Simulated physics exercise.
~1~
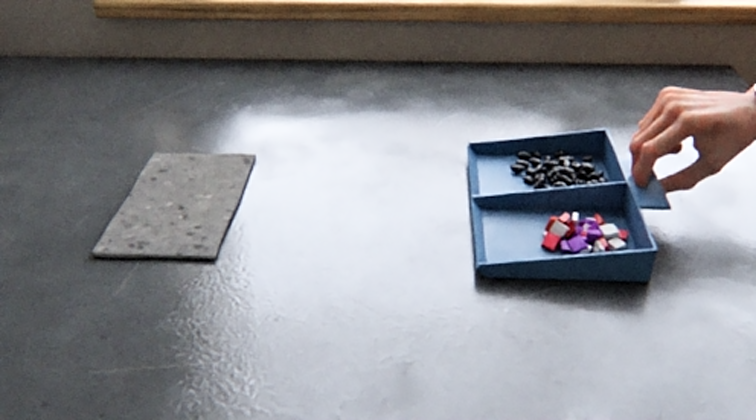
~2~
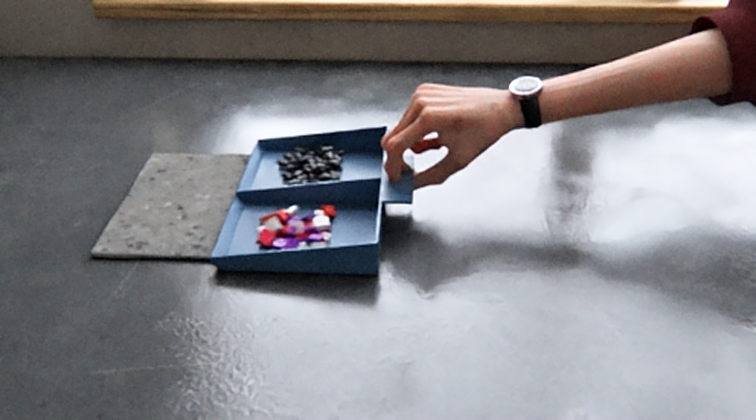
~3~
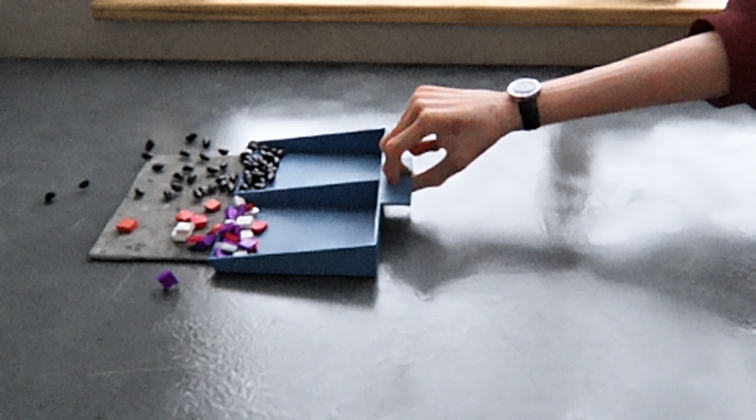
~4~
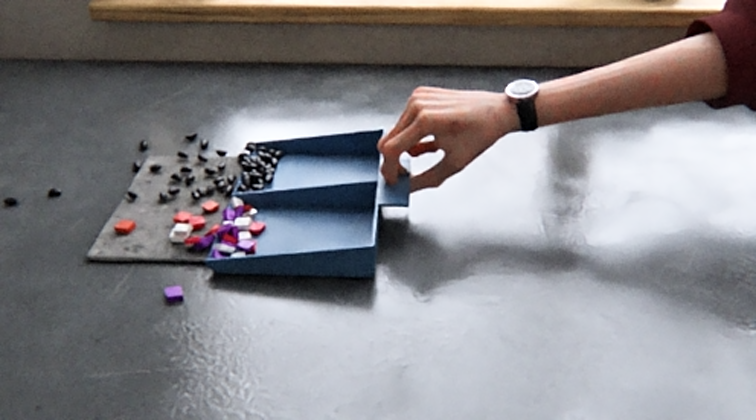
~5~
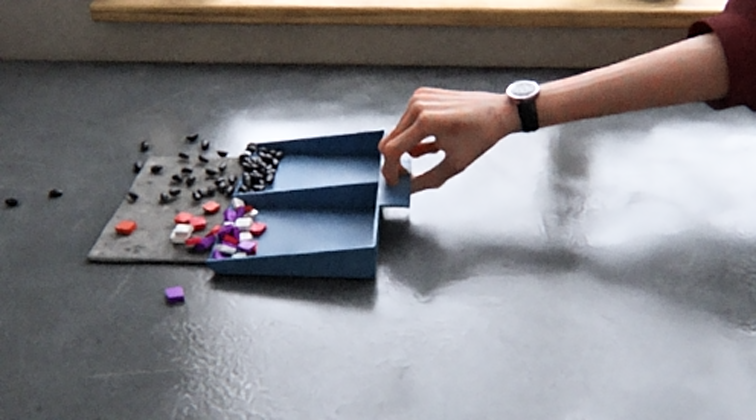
A hand slides a blue tray left to a grey slab, spilling some black pieces and colourful bits over its front edge.
